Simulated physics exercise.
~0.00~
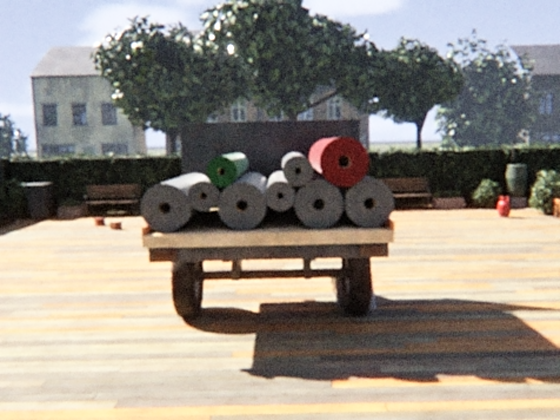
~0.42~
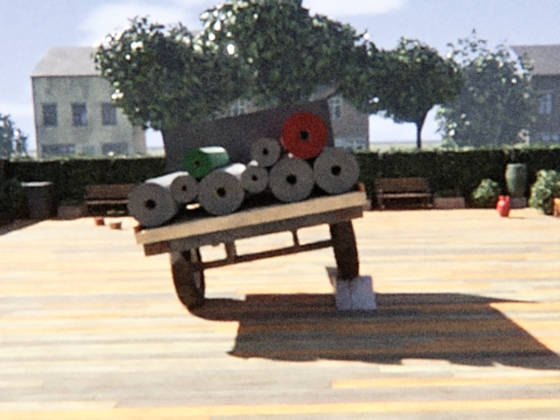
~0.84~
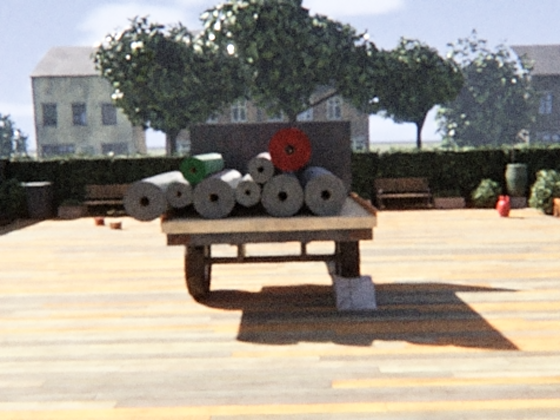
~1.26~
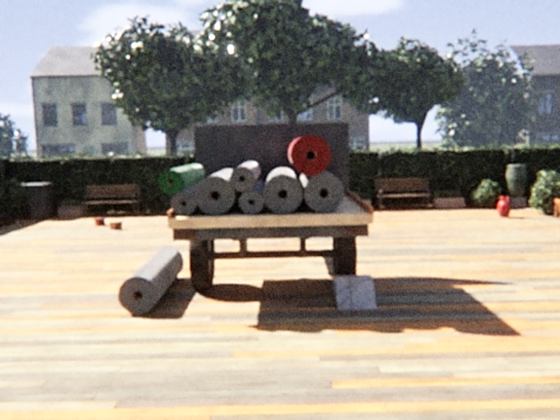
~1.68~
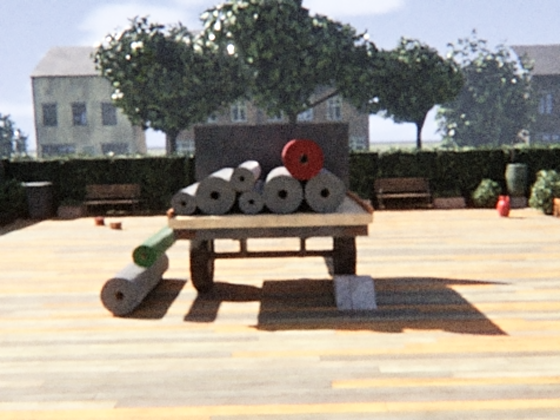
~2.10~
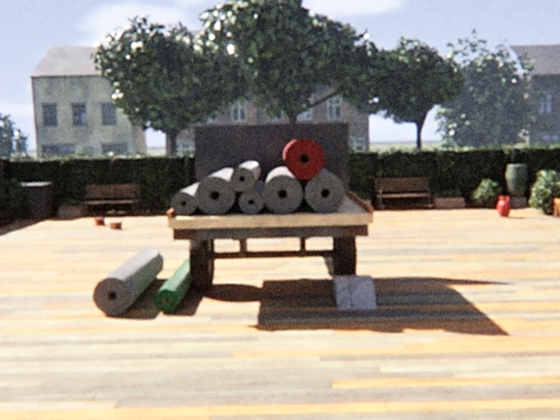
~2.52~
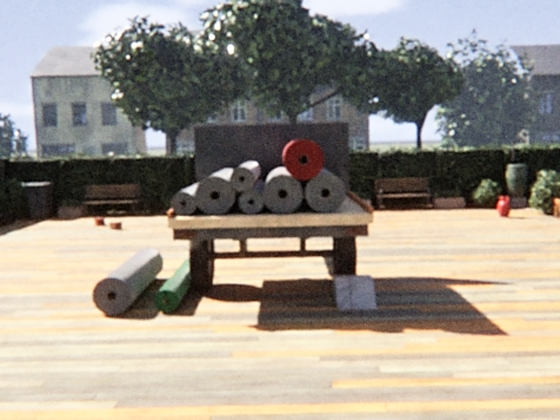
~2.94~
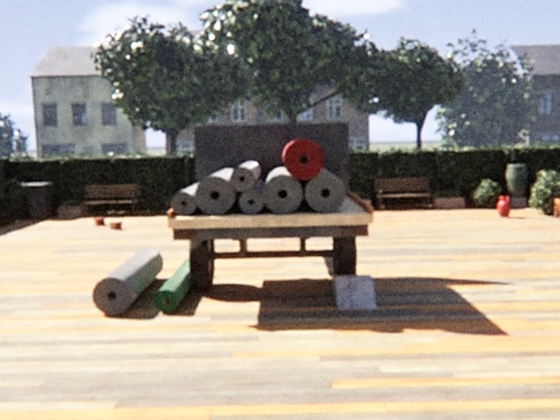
Flat trailer tilting over a hump and levelling, a grey roll then the green one dropping off left, red staying aboard.
